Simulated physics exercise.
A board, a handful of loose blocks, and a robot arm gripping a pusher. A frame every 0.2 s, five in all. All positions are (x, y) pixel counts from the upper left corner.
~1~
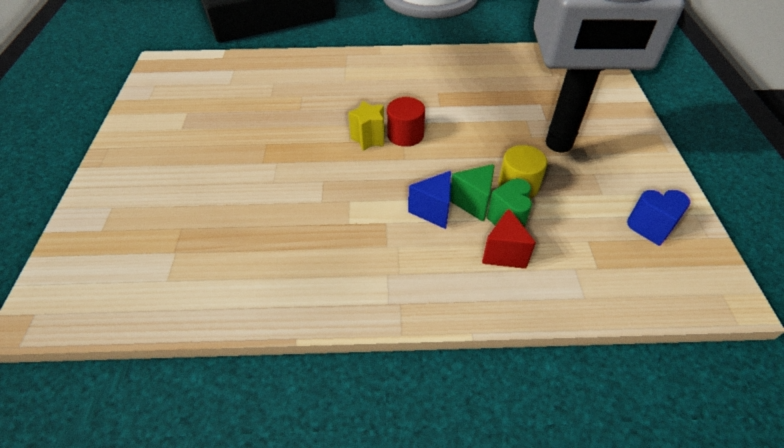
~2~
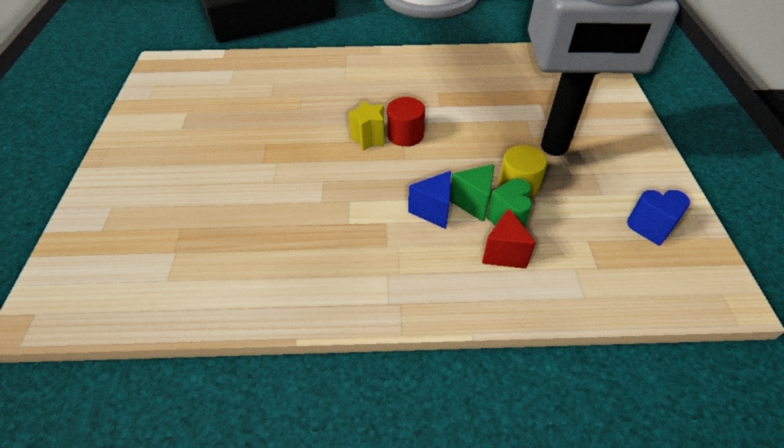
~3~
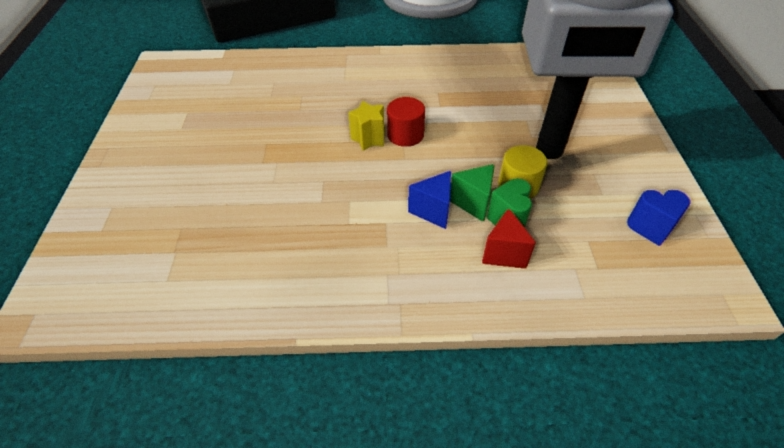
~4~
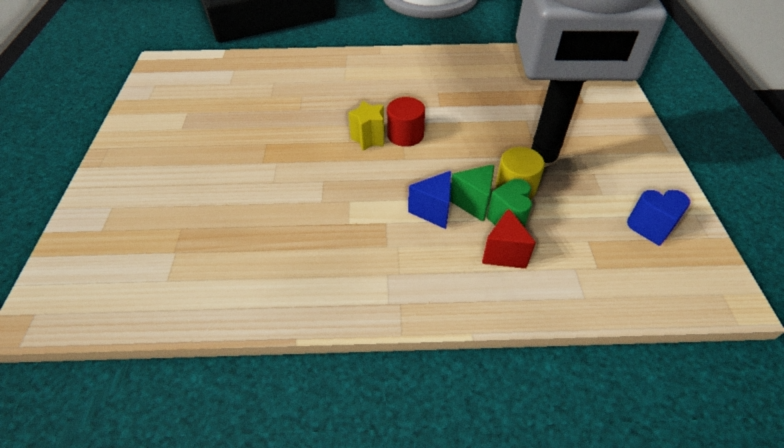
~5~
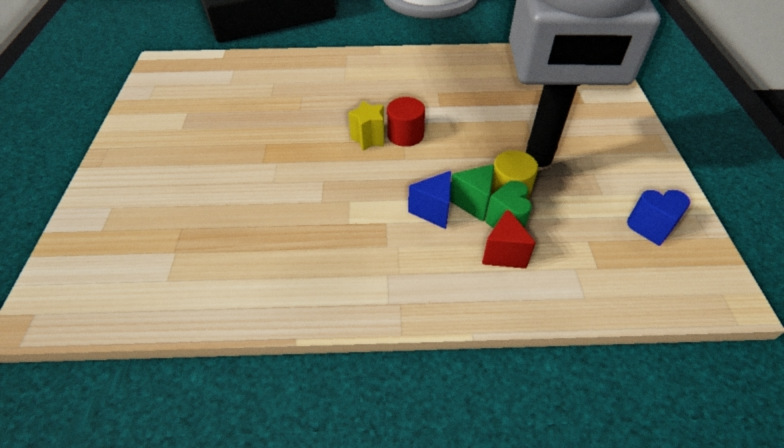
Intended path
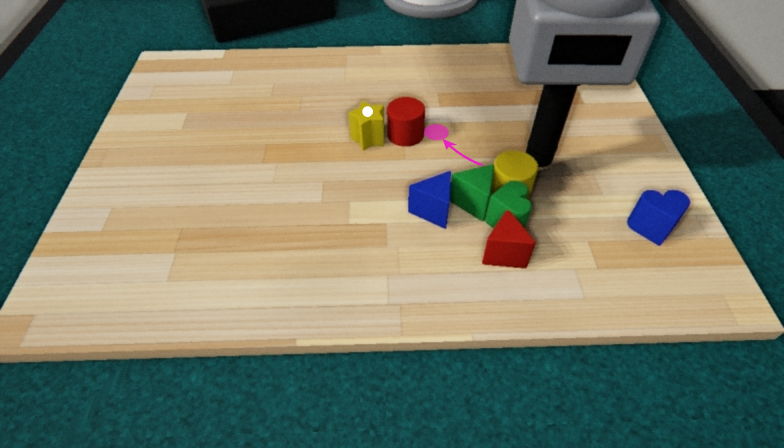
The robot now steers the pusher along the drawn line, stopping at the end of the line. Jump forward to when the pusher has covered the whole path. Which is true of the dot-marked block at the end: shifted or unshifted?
That block stands still.
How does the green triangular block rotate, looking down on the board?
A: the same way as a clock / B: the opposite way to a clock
The answer is B.
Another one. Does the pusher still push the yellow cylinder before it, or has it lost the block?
Prediction: Slipped aside.
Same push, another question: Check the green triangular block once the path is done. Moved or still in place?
By then it is displaced.
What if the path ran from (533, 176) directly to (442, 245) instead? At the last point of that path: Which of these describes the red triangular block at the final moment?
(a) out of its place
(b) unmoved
My answer is option a.
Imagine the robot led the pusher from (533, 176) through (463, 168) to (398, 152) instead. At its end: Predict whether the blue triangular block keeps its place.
The block you're asking about gets moved.
Path on the board, from (533, 176) through (493, 169) and (459, 153) to (436, 132); the dot is on the yellow star-shaped block.
The first path, step by step. One third of the way, pusher at (496, 151); green triangular block at (467, 181), turned 40° anticlockwise; green heart block at (512, 197); yellow cylinder at (494, 165).
Two thirds of the way, pusher at (461, 136); green triangular block at (467, 181), turned 40° anticlockwise; green heart block at (512, 197); yellow cylinder at (494, 165).
At the end, pusher at (438, 115); yellow star-shaped block in place; green triangular block at (467, 181), turned 40° anticlockwise; green heart block at (512, 197); yellow cylinder at (494, 165).
